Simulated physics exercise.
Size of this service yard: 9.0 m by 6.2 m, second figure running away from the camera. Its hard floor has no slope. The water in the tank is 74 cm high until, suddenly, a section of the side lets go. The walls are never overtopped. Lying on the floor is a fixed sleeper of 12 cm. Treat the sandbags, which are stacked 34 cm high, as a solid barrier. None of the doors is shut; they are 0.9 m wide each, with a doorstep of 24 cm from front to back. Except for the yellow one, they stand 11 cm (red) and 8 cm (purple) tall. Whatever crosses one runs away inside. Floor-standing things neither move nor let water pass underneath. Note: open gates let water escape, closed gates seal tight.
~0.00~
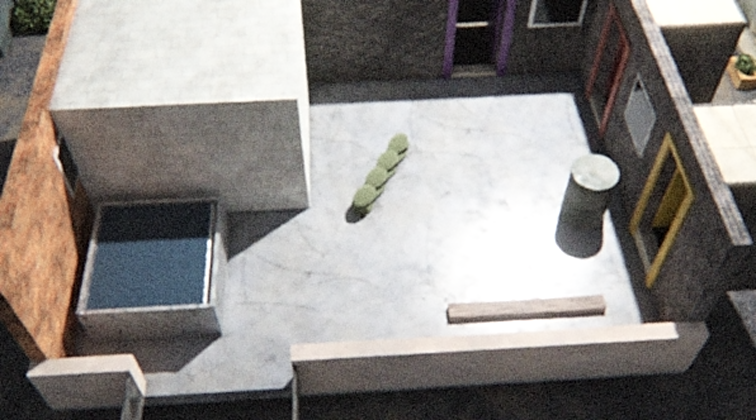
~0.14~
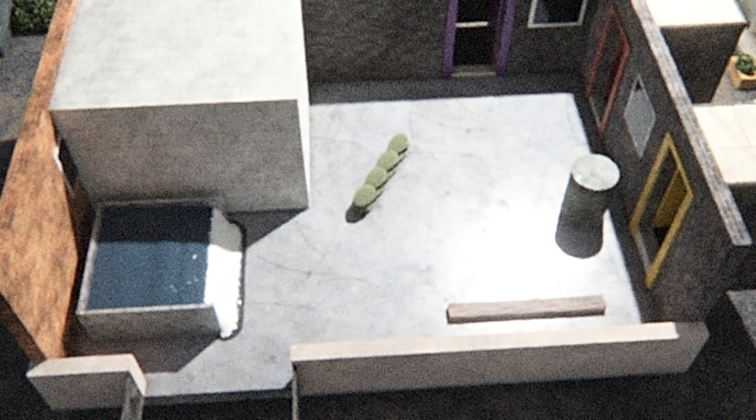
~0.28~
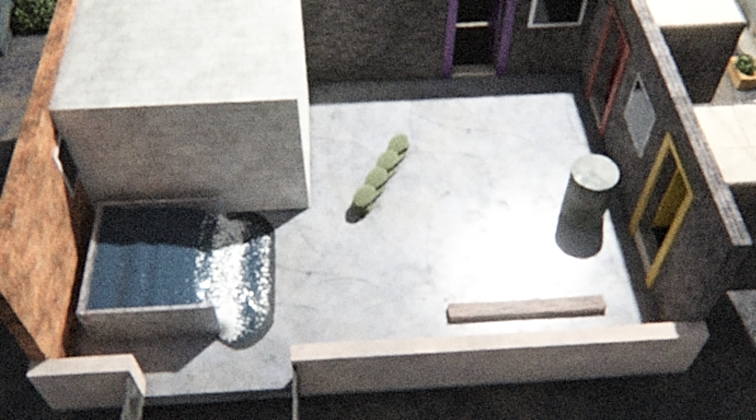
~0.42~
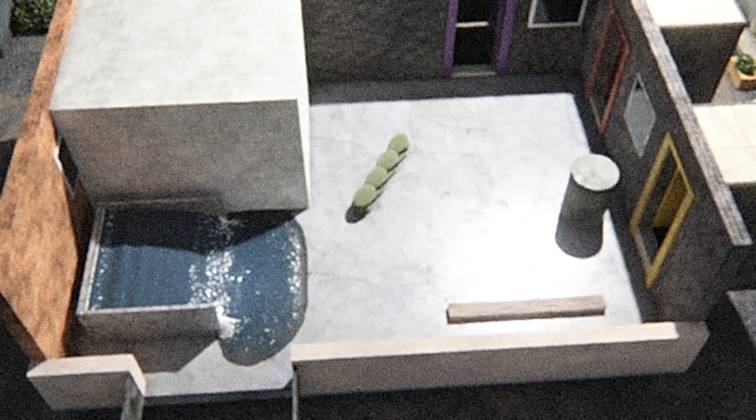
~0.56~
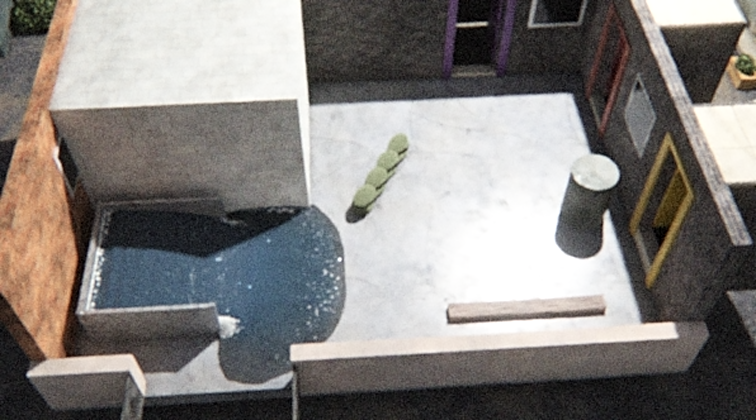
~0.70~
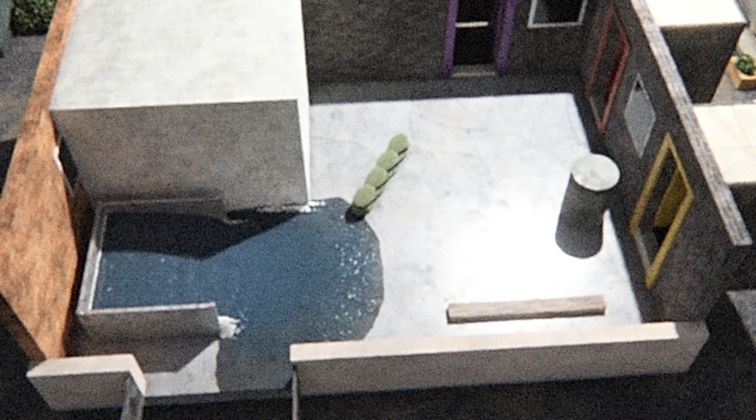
In a walled yard with a pale floor, a square tank of dark water sits still at the left beside a large block. Its right side opens and water pours out, foaming and glinting, then spreads rightward in a widening rounded pool that reaches the near end of a green plant row.
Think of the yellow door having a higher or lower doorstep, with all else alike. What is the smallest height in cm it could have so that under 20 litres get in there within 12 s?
27 cm.
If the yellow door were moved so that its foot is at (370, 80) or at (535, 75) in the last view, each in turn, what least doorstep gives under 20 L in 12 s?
About 7.0 cm for the first and 12.5 cm for the second.
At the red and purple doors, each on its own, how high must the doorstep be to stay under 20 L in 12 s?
Some 7.0 cm for red, some 8.0 cm for purple.
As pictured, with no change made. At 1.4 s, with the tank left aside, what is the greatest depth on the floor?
Close to 40 centimetres.
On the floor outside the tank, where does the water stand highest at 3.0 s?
Around (650, 319).
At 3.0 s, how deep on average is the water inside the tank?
On average, around 13 cm.
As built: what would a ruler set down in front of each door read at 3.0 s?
Depths, in cm - red: 1, purple: 0, yellow: 32.
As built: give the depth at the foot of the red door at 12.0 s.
About 8.0 centimetres.
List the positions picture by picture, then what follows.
In the first frame, the tank at (154, 255) is whole and still, 74 cm deep; the yellow door at (657, 220) is dry.
In the second frame, water pours out at (220, 270) and has run 0.2 m, to (235, 329); about 9 cm deep outside, 74 cm at the back.
In the third frame, the front is at (266, 324), 0.7 m from the gap at (220, 271); 1.5 m2 of floor is wet, 74 cm left at the back.
In the fourth frame, the front is at (301, 309), 1.3 m from the gap at (221, 272); 3.1 m2 of floor is wet, 68 cm left at the back.
In the fifth frame, the front is at (339, 307), 1.9 m from the gap at (221, 272); 4.9 m2 of floor is wet, 62 cm left at the back.
In the sixth frame, the gap is at (221, 272), the front 2.5 m out at (377, 301); the back of the tank holds 62 cm; 4.4 m in a straight line remain to the yellow door at (657, 220).
After 1.4 s water covers 35 % of the floor, deepest (40 cm) near (353, 215); it has not reached the yellow door.
After 3.0 s water covers 70 % of the floor, deepest (40 cm) near (650, 319); 32 cm at the yellow door, 9 litres in over its 26 cm doorstep.
After 12.0 s water covers 95 % of the floor, deepest (14 cm) near (310, 140); 4 cm at the yellow door, 26 litres in over its 26 cm doorstep.
At the yellow door as built, the water arrived by 2.0 s and peaked near 35 cm at 2.6 s.
Run again over the same 12 s with other heights there, 45 litres in over 23.5 cm, 4 litres over 32 cm. The limit of 20 litres is kept from about 27 cm up.
